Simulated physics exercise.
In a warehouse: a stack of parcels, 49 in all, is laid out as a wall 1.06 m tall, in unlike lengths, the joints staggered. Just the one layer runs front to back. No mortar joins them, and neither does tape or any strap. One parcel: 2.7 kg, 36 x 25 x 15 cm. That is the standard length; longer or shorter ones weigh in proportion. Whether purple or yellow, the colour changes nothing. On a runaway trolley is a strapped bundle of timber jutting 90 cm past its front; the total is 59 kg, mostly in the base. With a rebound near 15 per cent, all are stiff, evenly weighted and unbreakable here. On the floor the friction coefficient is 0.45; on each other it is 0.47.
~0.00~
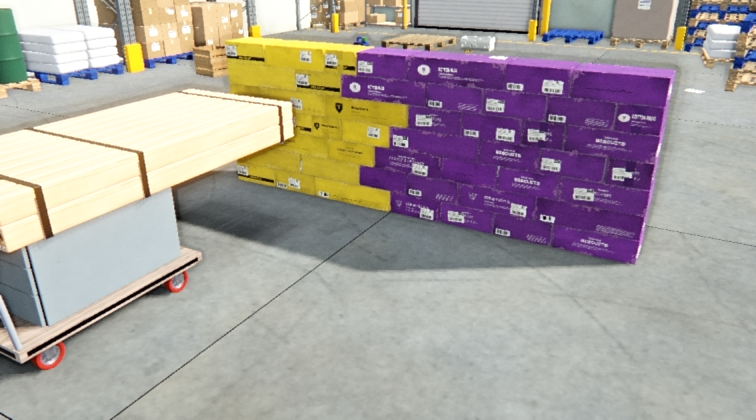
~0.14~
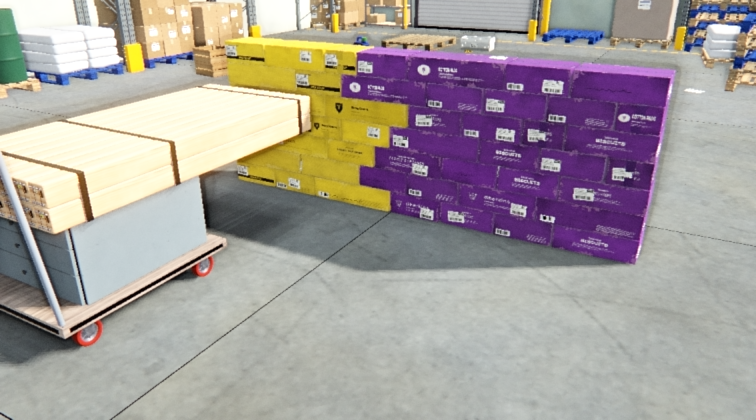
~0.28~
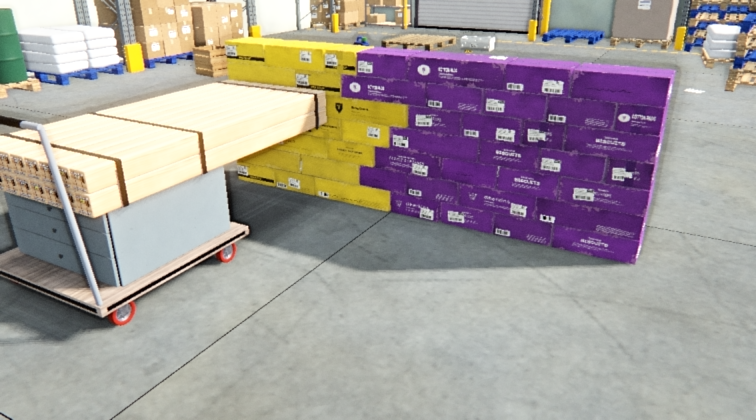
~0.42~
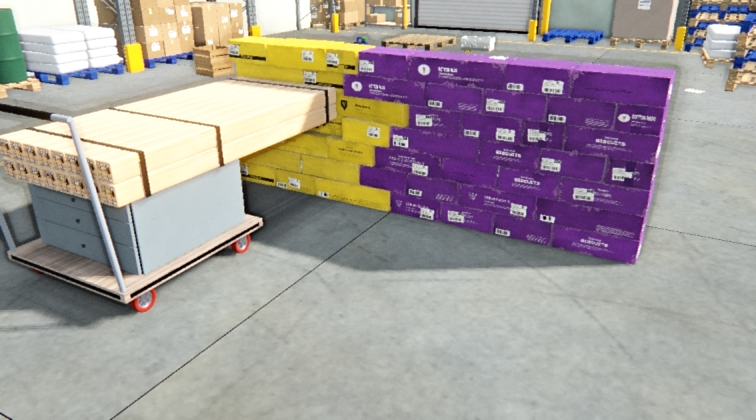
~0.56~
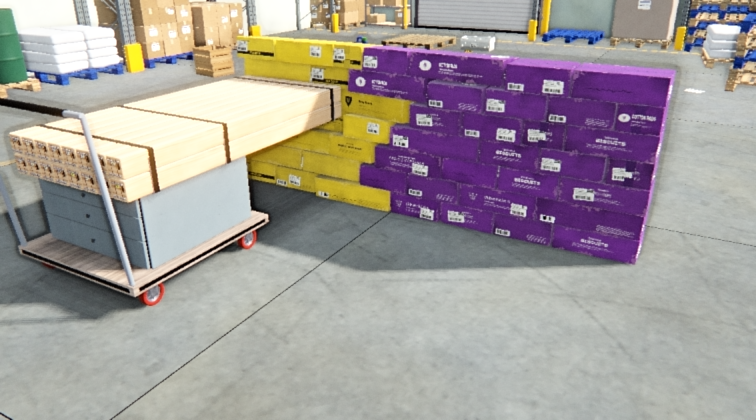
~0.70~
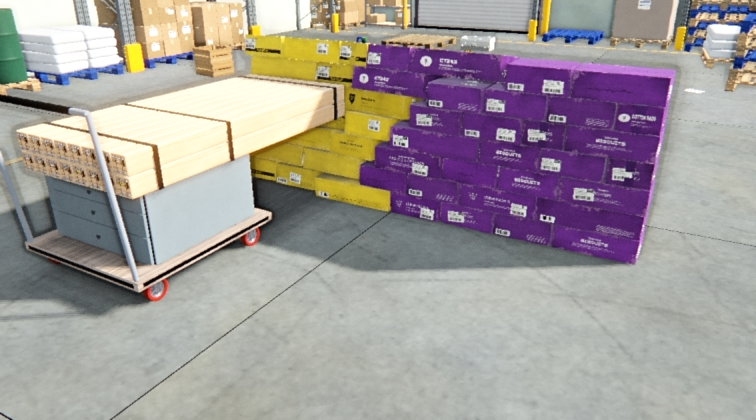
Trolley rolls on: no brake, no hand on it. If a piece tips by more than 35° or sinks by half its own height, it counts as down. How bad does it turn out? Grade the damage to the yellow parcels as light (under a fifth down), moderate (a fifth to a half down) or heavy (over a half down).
Heavy.
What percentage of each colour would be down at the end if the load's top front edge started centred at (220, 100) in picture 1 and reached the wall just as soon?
Down at the end: Yellow 80 per cent, purple 10 per cent.
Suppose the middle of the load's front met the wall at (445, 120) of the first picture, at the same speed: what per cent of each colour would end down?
Then yellow ends 0 per cent down and purple 0 per cent.
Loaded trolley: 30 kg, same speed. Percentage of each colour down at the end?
You'd get yellow 0 and purple 0 percent.
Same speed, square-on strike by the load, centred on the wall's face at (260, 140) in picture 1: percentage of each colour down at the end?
In that case, yellow 0 and purple 0 in a hundred end down.
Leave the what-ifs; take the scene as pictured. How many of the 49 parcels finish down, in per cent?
Near enough 45 per cent of them, I reckon.
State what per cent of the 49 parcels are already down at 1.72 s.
45 per cent.
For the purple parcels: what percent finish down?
Of the purple ones, 10 in a hundred finish down.
Around 1.04 s, load 28 cm past the wall's line, still rolling; none of the 20 yellow parcels down (0 of 49 in all colours); top yellow parcel tipped 23°.
Around 1.34 s, load 33 cm past the wall's line, still rolling; 19 of the 20 yellow parcels down (21 of 49 in all colours); top yellow parcel tipped 49°, 27 cm lower.
Around 1.72 s, load 38 cm past the wall's line, still rolling; 19 of the 20 yellow parcels down (22 of 49 in all colours); top yellow parcel on its side.
Finally (3.4 s), load 40 cm past the wall's line, stopped; 19 of the 20 yellow parcels down (22 of 49 in all colours); top yellow parcel on its side; top purple parcel unmoved. That is 95 per cent. Seen by the last camera, middles, top yellow parcel near (459, 121), top purple parcel near (622, 84).
